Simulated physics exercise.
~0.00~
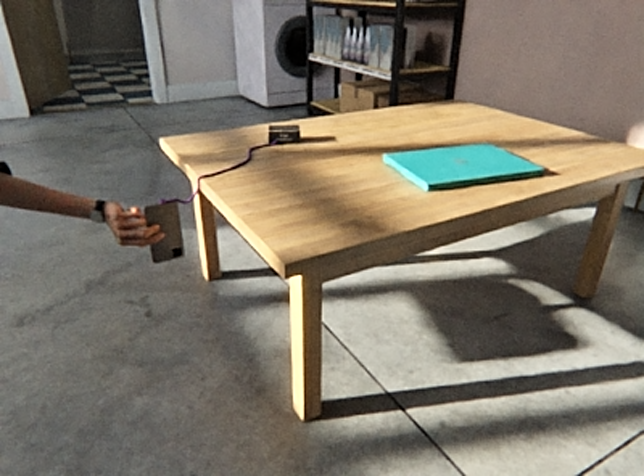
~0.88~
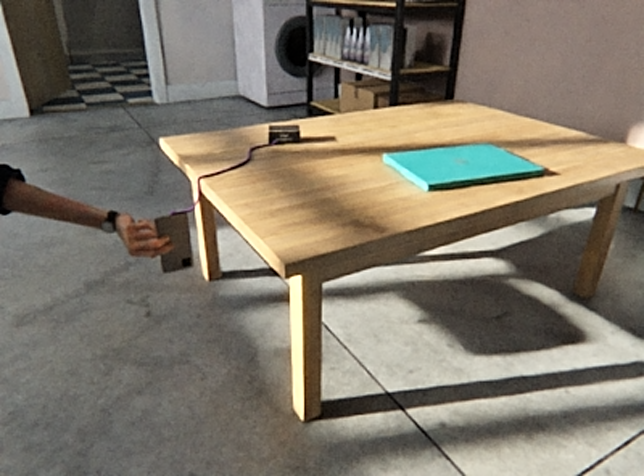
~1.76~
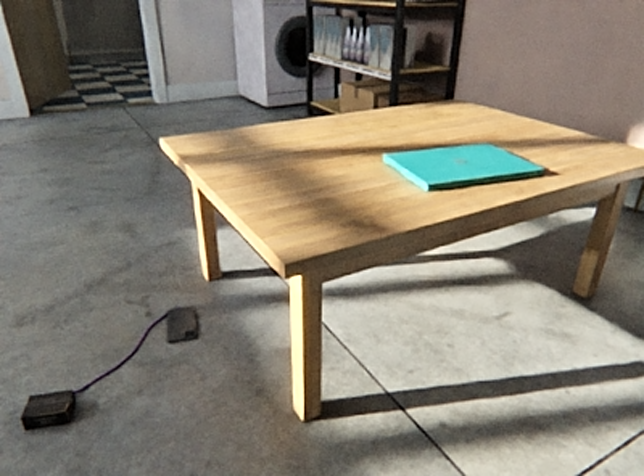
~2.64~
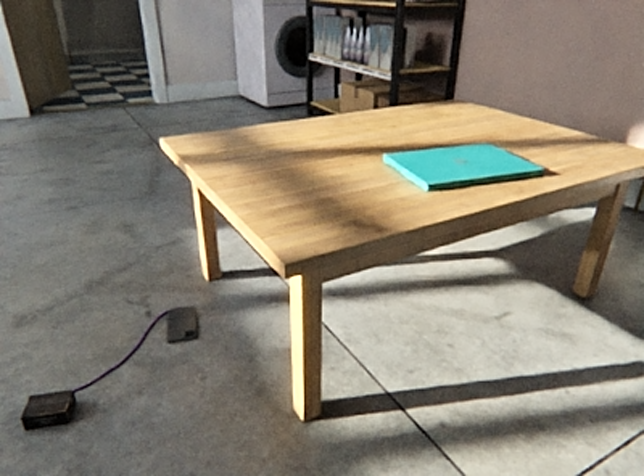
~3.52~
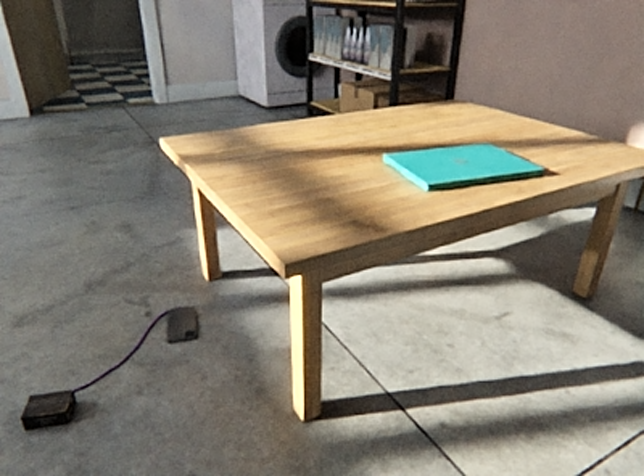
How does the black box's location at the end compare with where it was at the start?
At the start the black box sits on the wooden table near its back left side, and at the end it lies on the floor to the left of the table, closer to the viewer.
The clip shows a hand holding a grey phone beside a wooden table, a string running from it to a black box near a turquoise laptop. The phone drops to the floor and the box ends up there too, still joined by the string, while the laptop stays put.
